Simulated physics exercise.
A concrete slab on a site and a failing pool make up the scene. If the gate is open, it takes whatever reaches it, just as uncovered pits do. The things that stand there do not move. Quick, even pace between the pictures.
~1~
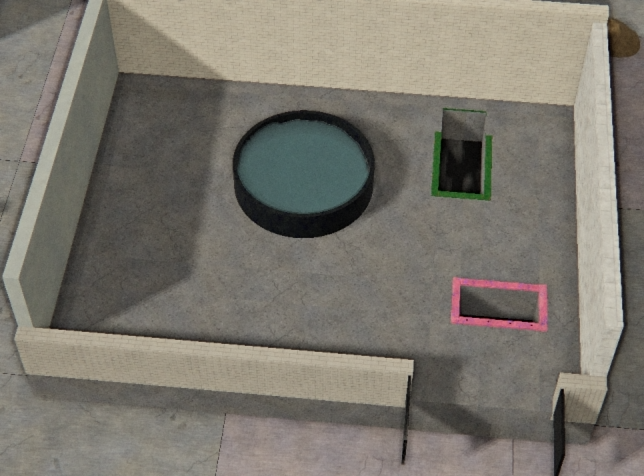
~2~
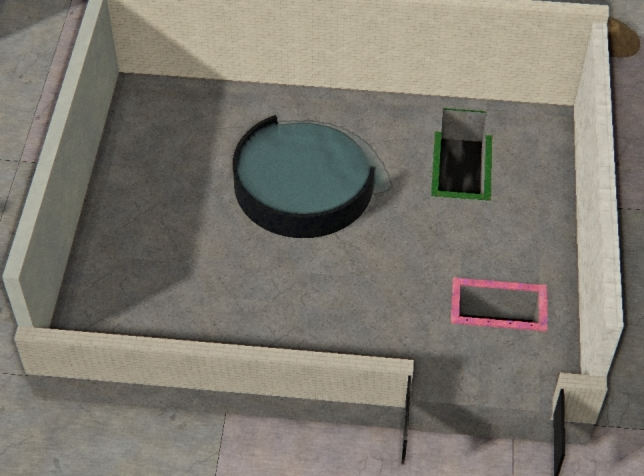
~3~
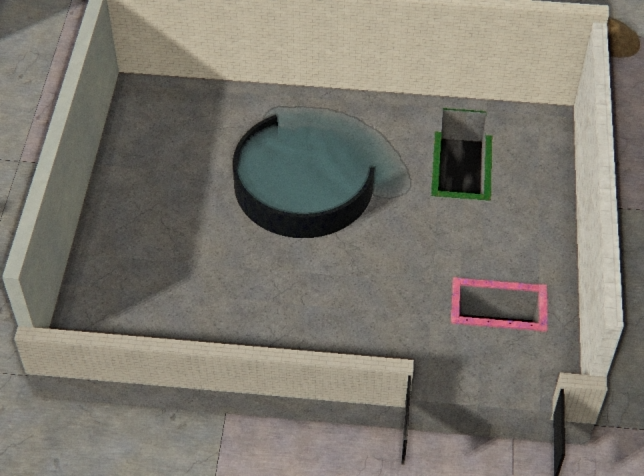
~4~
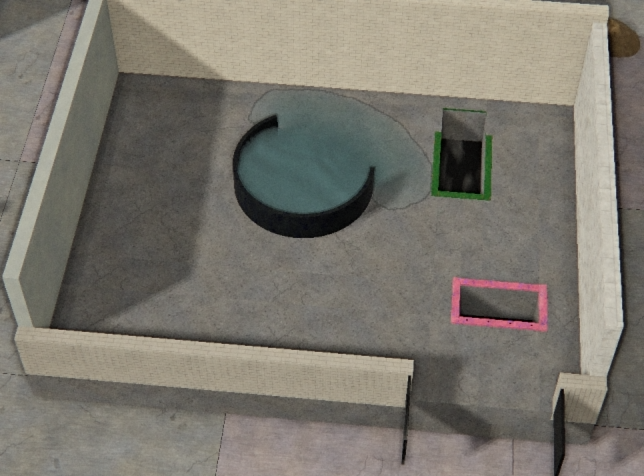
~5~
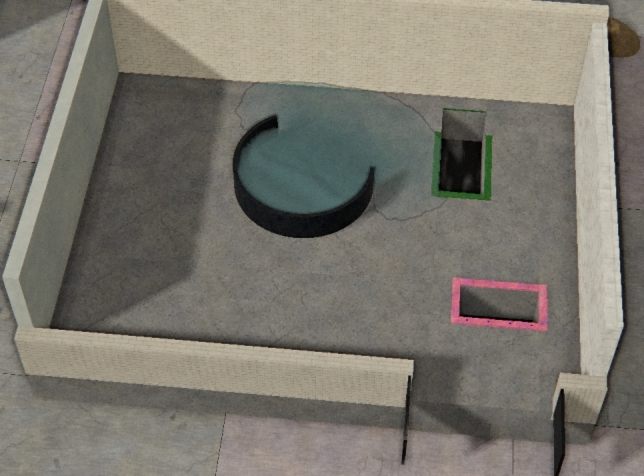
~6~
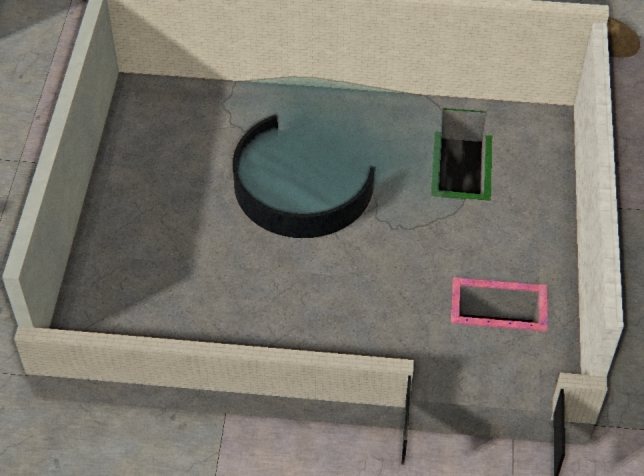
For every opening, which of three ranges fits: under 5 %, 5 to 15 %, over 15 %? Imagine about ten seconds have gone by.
In the end the gate carries off beneath five per cent, the green pit carries off upward of fifteen per cent, the pink pit carries off beneath five per cent.
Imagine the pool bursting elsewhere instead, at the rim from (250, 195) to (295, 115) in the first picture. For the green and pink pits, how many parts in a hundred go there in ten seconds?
In percent: Green 6, pink 0.
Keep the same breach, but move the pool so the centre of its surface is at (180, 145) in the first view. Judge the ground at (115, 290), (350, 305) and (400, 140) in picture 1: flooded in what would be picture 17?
Spot 1 unwetted, spot 2 unwetted, spot 3 wetted.
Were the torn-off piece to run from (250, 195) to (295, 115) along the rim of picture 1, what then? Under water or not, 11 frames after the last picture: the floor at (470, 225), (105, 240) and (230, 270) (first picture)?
So the first one is left untouched, the next drenched, and the last left untouched.
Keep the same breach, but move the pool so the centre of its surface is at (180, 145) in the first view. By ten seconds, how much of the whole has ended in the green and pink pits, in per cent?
Per cent: Green 40, pink 0.
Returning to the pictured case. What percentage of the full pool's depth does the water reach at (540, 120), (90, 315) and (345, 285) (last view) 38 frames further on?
Respectively 4, 4 and 0 per cent.
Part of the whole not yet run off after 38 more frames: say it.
I'd say roughly 52 percent.
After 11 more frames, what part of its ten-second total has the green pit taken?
About 30 %.
A moment on, water covers 15 % of the floor; the gate 0 %, the green pit 7 %, the pink pit 0 %.
Next, water covers 20 % of the floor; the gate 0 %, the green pit 17 %, the pink pit 0 %.
Then, water covers 30 % of the floor; the gate 0 %, the green pit 33 %, the pink pit 0 %.
Later, water covers 45 % of the floor; the gate 0 %, the green pit 48 %, the pink pit 0 %.
In the end, water covers 55 % of the floor; the gate 0 %, the green pit 55 %, the pink pit 0 %.
